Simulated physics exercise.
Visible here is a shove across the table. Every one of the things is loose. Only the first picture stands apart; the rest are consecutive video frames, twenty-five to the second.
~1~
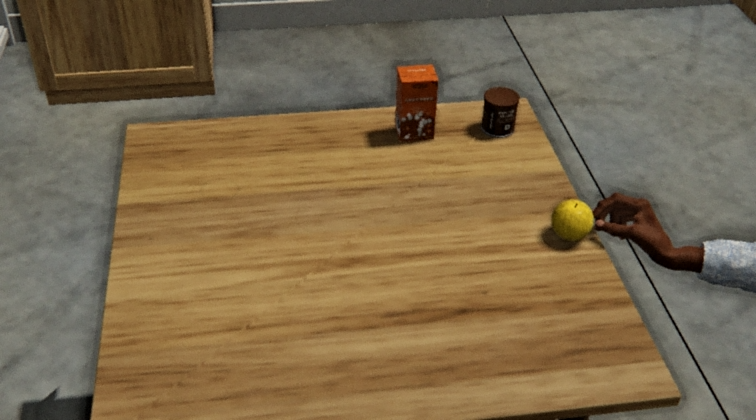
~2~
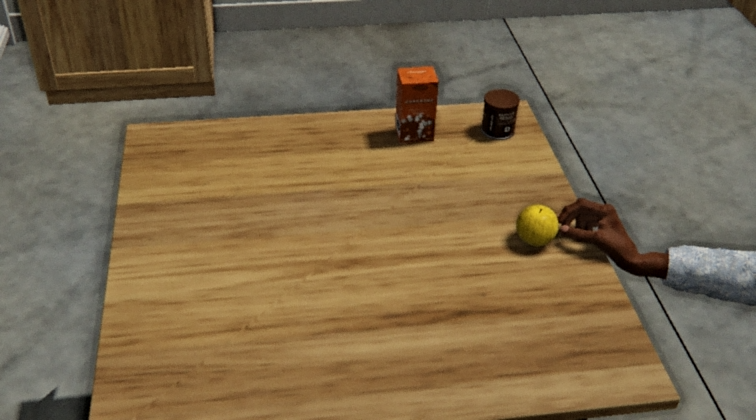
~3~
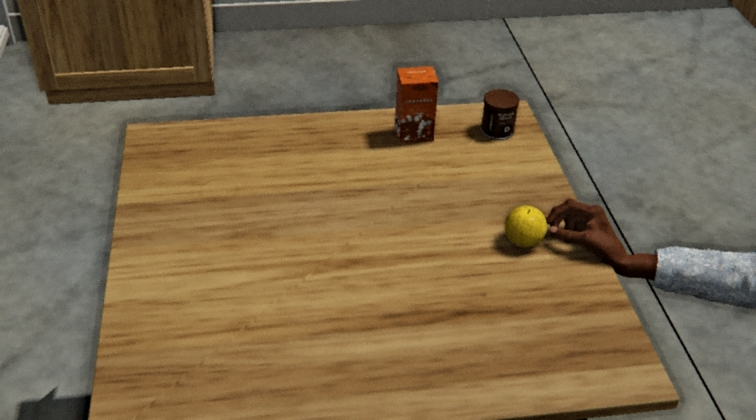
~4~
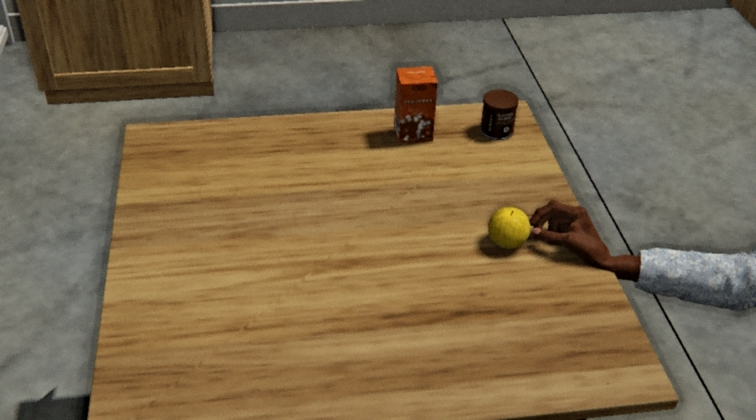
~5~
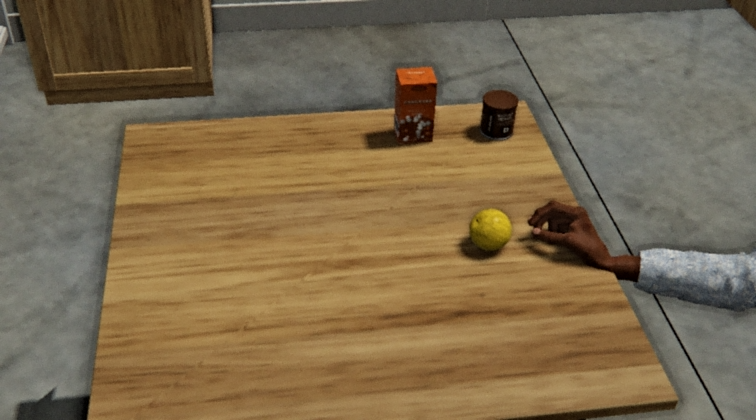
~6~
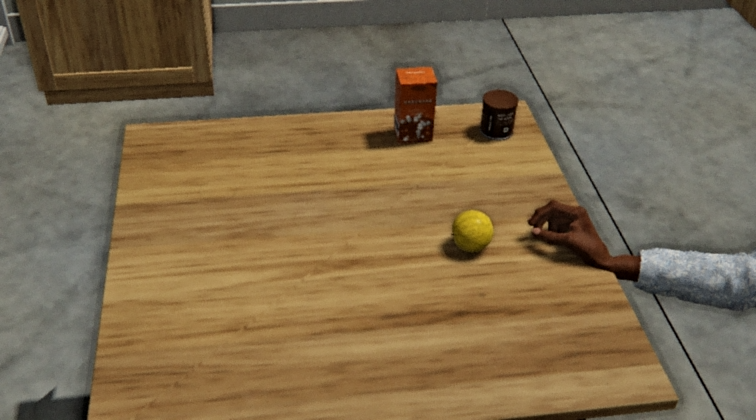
Yellow apple pushed left across a wooden table by a hand, then rolling free, with an orange box and dark jar behind.
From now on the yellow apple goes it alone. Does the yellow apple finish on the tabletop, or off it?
The yellow apple finishes off the table.
Then, 0.60 s after the last picture, yellow apple rolled well along near (198, 253).
Then, 1.20 s after the last picture, yellow apple now off the table.
By the end, off the table, yellow apple.
